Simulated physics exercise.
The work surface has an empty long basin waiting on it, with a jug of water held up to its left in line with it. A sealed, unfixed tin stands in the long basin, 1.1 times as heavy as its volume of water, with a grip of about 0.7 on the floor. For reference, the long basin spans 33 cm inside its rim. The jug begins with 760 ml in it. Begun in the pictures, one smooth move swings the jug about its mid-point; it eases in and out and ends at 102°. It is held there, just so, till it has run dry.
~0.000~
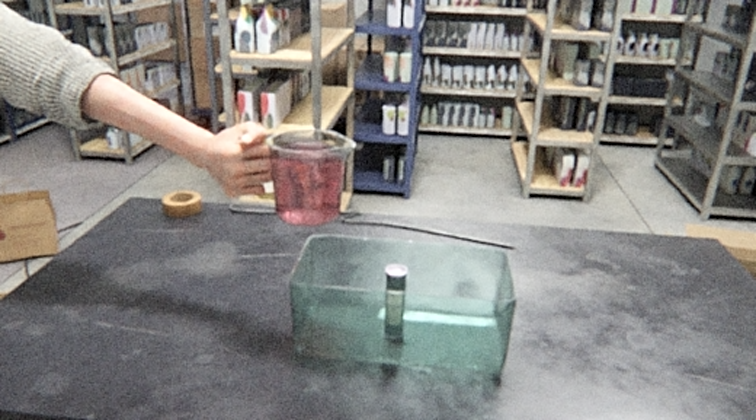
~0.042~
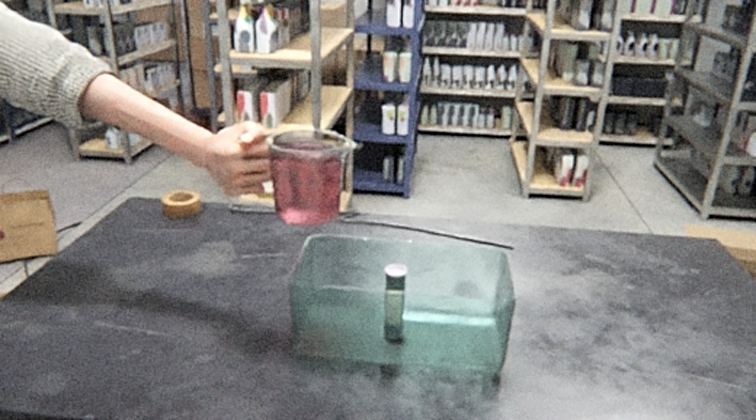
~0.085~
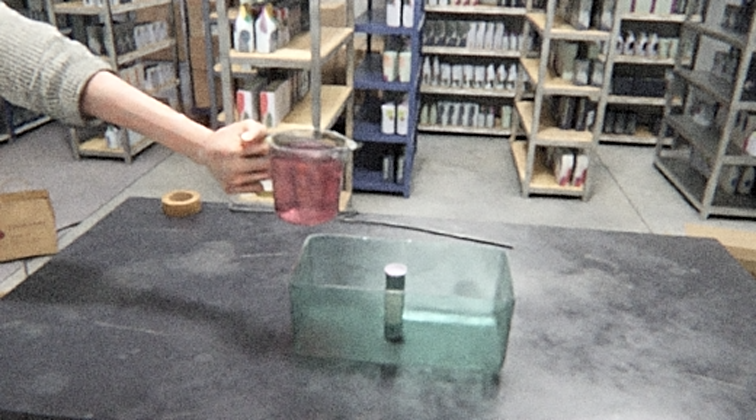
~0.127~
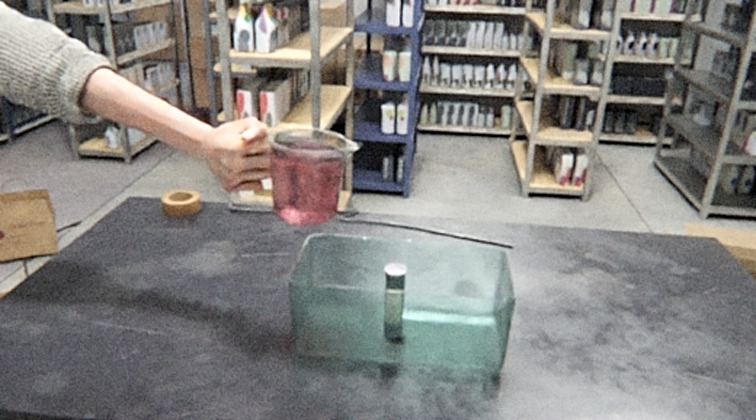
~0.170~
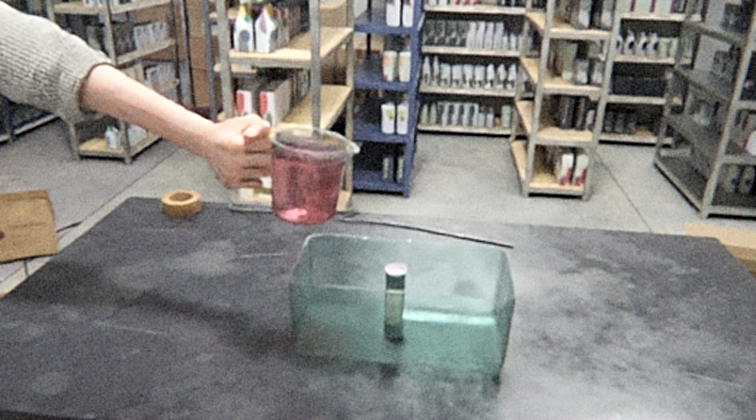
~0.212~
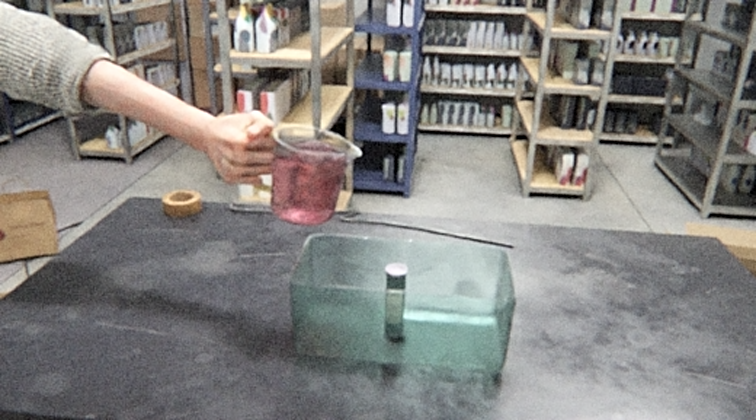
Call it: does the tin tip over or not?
It tips over.
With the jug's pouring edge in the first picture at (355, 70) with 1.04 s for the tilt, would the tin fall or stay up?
It does not tip.
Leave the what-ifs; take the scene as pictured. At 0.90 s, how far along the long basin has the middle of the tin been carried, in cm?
Near 0 cm.
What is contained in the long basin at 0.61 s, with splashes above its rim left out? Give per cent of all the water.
4 %, more or less.
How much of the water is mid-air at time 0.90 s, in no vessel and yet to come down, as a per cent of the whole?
Something like 18 per cent of the total.
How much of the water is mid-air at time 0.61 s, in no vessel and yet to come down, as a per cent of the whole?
18 %.
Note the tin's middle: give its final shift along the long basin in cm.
It finishes around 8.0 cm from where it began.
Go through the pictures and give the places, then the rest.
Tilt 0°; pouring edge (356, 145); surface from (274, 149) to (345, 153); the long basin's rim runs from (300, 258) to (512, 275); the tin's top is at (396, 273), in the first picture.
Tilt 0°; pouring edge (355, 145); surface from (273, 149) to (344, 154), in the second picture.
Tilt 2°; pouring edge (356, 146); surface from (274, 148) to (345, 153), in the third picture.
Tilt 4°; pouring edge (357, 147); surface from (275, 148) to (346, 154), in the fourth picture.
Tilt 7°; pouring edge (359, 150); surface from (276, 148) to (348, 154), in the fifth picture.
Tilt 10°; pouring edge (361, 153); surface from (277, 149) to (351, 155), in the sixth picture.
Then, 0.61 s in, the tilt is 65° and 79 per cent is still to pour; the tin stands where it began.
Then, 0.90 s in, the tilt is 98° and 26 per cent is still to pour; the tin stands where it began.
Then, 1.21 s in, the tilt is 102° and 2 per cent is still to pour; the tin lies on its side.
Then, 1.54 s in, the tilt is 102° and 0 per cent is still to pour; the tin lies on its side.
Finally, the tin lies on its side.
